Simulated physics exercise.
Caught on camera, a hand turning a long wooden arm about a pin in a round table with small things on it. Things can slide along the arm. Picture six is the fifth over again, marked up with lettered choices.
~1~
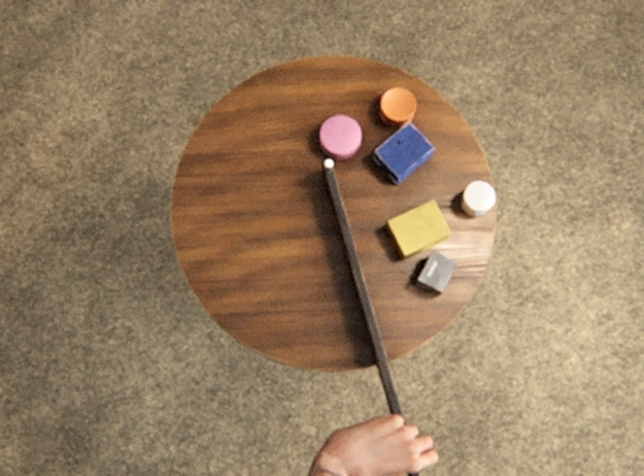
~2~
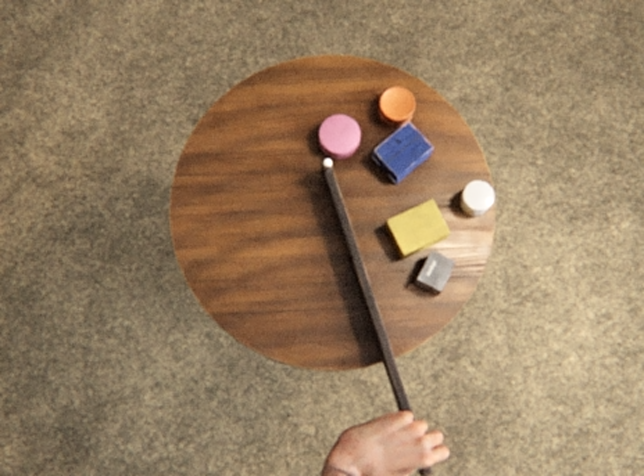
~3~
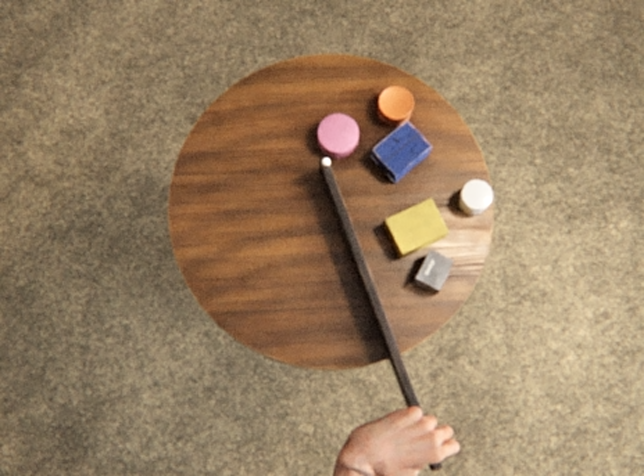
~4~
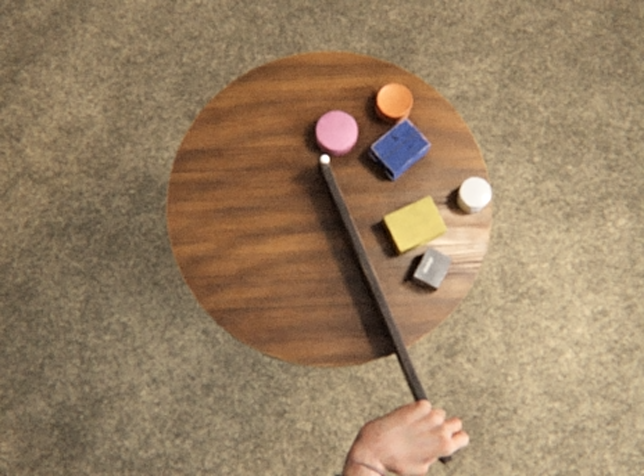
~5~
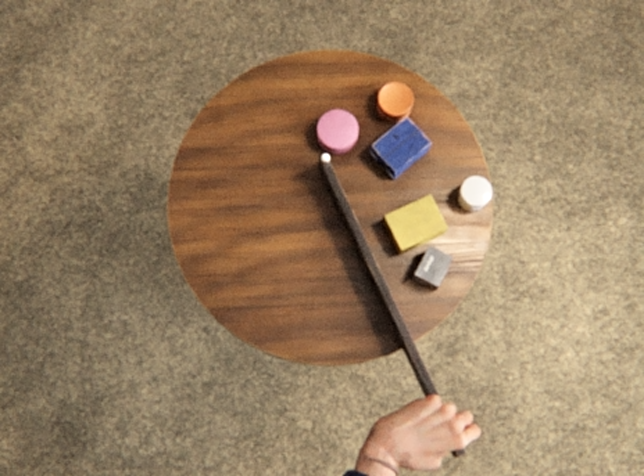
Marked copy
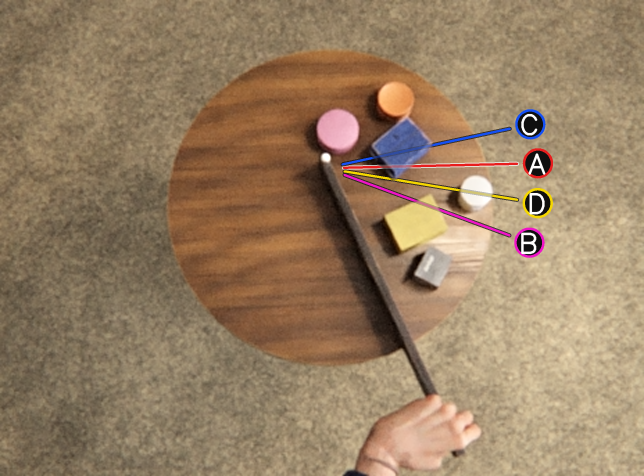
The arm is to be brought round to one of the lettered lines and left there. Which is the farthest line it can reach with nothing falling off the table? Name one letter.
The farthest safe stop is B.
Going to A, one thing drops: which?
The white pot.
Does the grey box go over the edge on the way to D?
No.
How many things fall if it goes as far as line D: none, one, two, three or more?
One.
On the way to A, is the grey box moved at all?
Yes.
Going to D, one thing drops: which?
The white pot.
On the copy, A at (430, 166); B at (426, 205); C at (426, 146); D at (431, 186).
On B. First, arm (396, 240); grey box (443, 262); yellow block (417, 221).
Then, arm (416, 217); grey box (469, 230); yellow block (428, 194).
Finally, arm (425, 199); white pot (484, 172); grey box (477, 202); nothing has fallen.
By contrast, A drops the white pot; C drops the grey box and white pot; D drops the white pot.
